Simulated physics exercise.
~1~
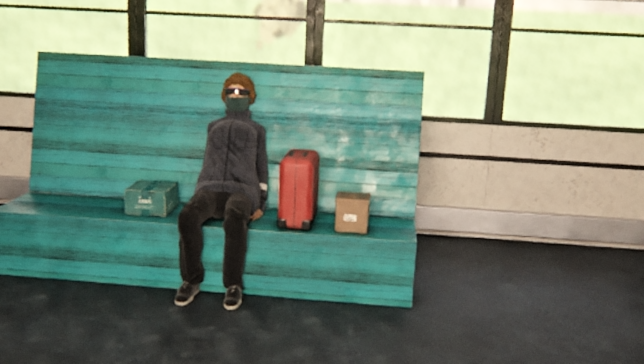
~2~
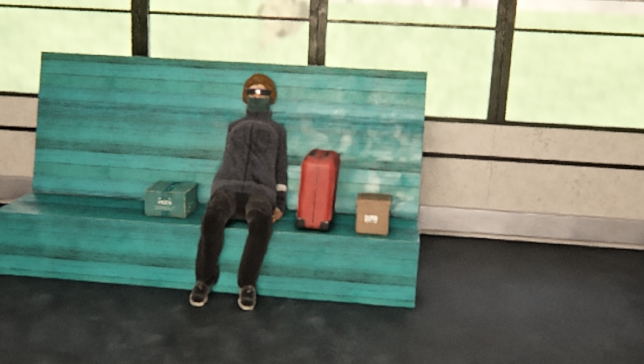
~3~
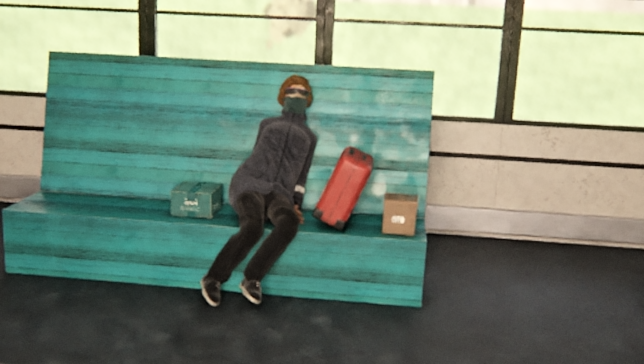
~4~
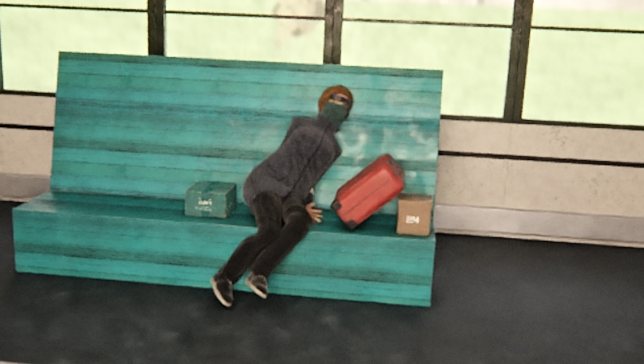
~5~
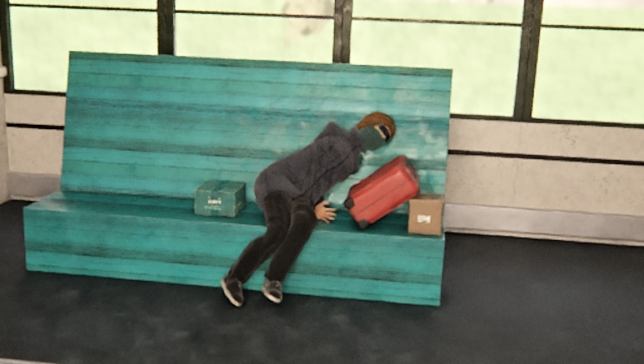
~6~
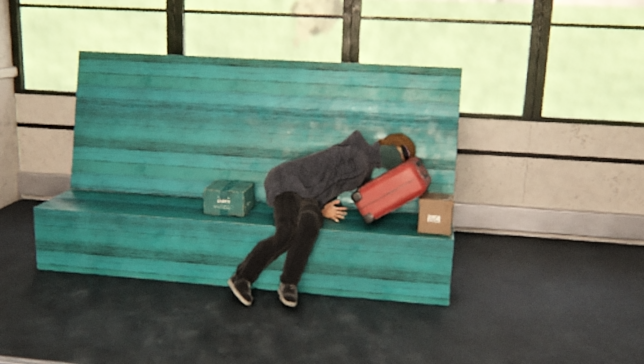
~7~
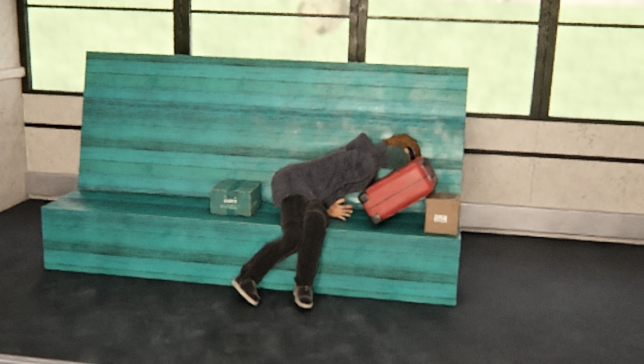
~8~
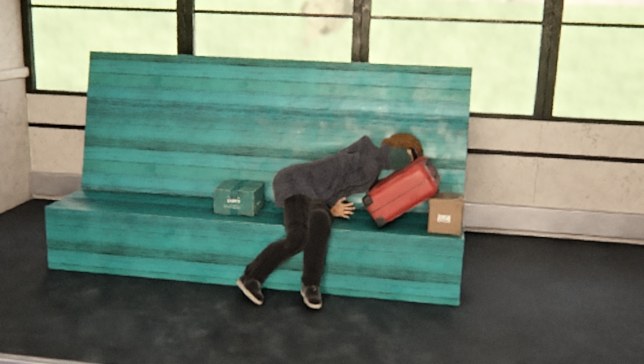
On a teal train bench, a seated sleeper slumps right onto a tipping red case.
